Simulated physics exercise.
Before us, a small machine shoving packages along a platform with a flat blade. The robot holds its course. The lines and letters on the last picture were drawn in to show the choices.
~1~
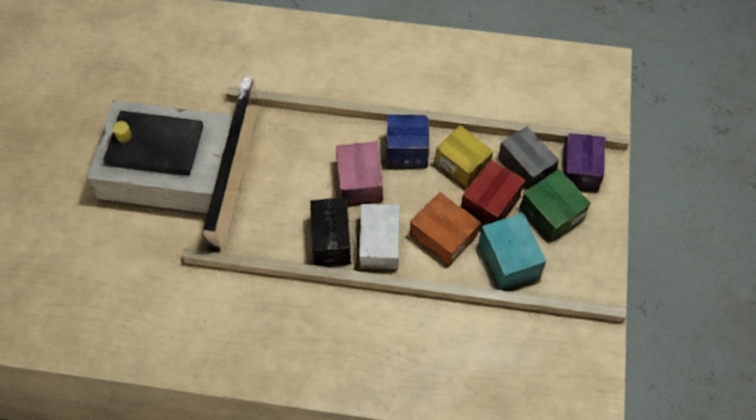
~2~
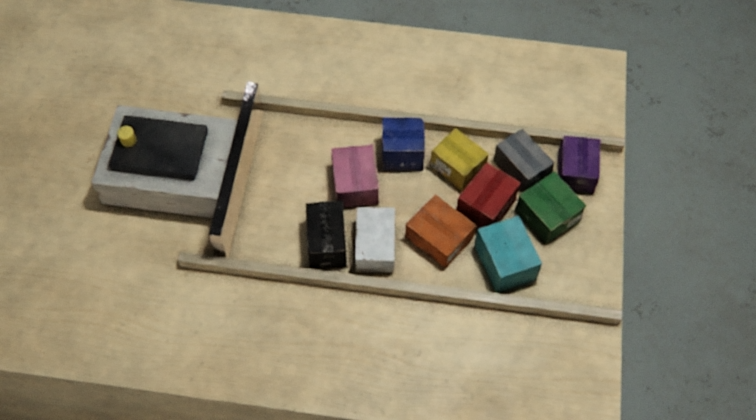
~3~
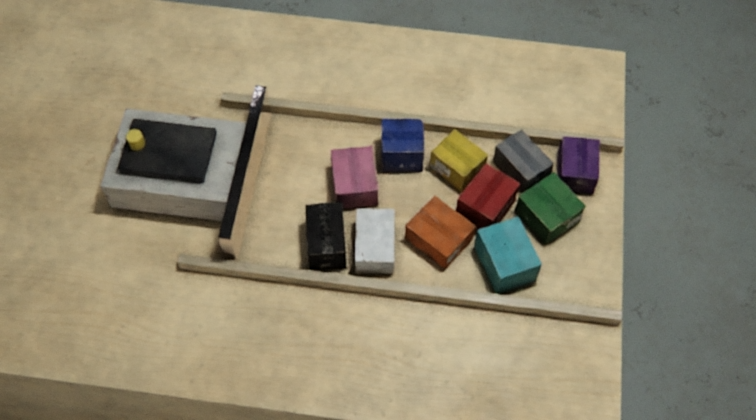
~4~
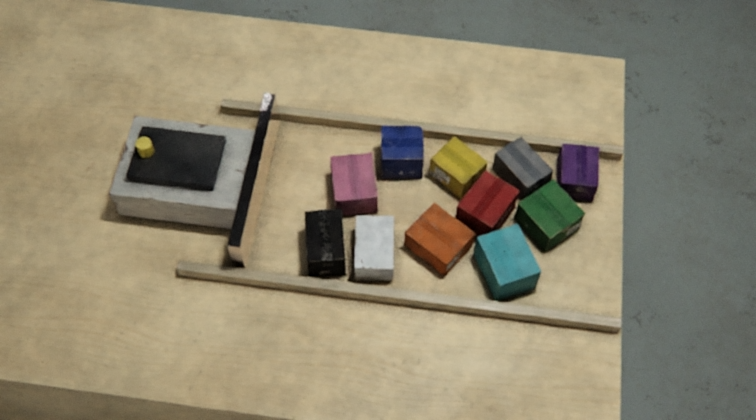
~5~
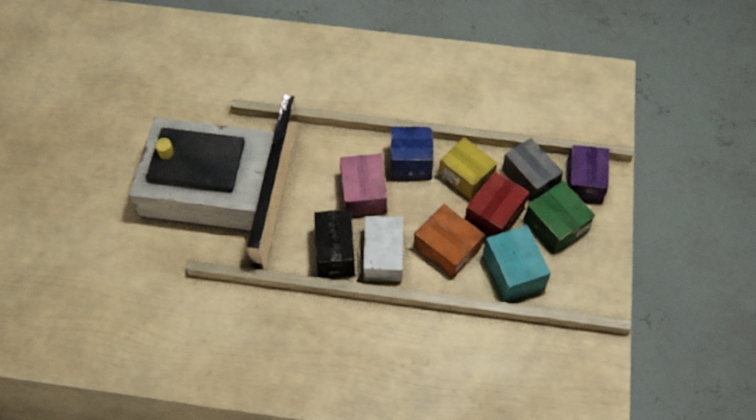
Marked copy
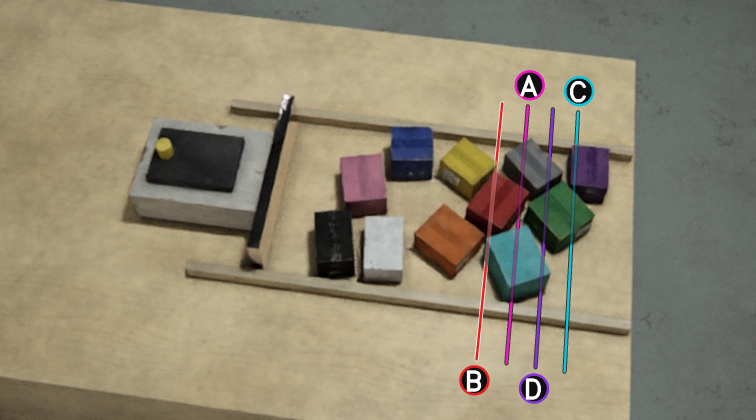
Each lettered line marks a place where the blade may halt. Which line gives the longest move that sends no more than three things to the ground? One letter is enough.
A.
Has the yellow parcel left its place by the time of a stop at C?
Yes.
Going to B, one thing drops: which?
The turquoise crate.
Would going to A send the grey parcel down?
No.
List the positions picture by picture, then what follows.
Red box (492, 196); blue box (408, 142); green parcel (555, 205), in the first frame.
Robot (165, 147); white crate (375, 240), in the second frame.
Robot (175, 150); pink parcel (354, 177), in the third frame.
Robot (184, 158); yellow parcel (458, 167), in the fourth frame.
Robot (203, 159); purple box (588, 174); orange box (448, 240); red box (496, 208), in the fifth frame.
On the copy, A at (518, 225); B at (490, 222); C at (572, 232); D at (545, 229).
On A. First, robot (291, 170); turquoise crate (528, 269); orange box (471, 243).
Then, robot (380, 182); turquoise crate (603, 283); purple box (595, 174).
Finally, robot (447, 190); turquoise crate over the edge; purple box over the edge; two fallen.
By contrast, B is within the limit but short; C drops seven; D drops five.
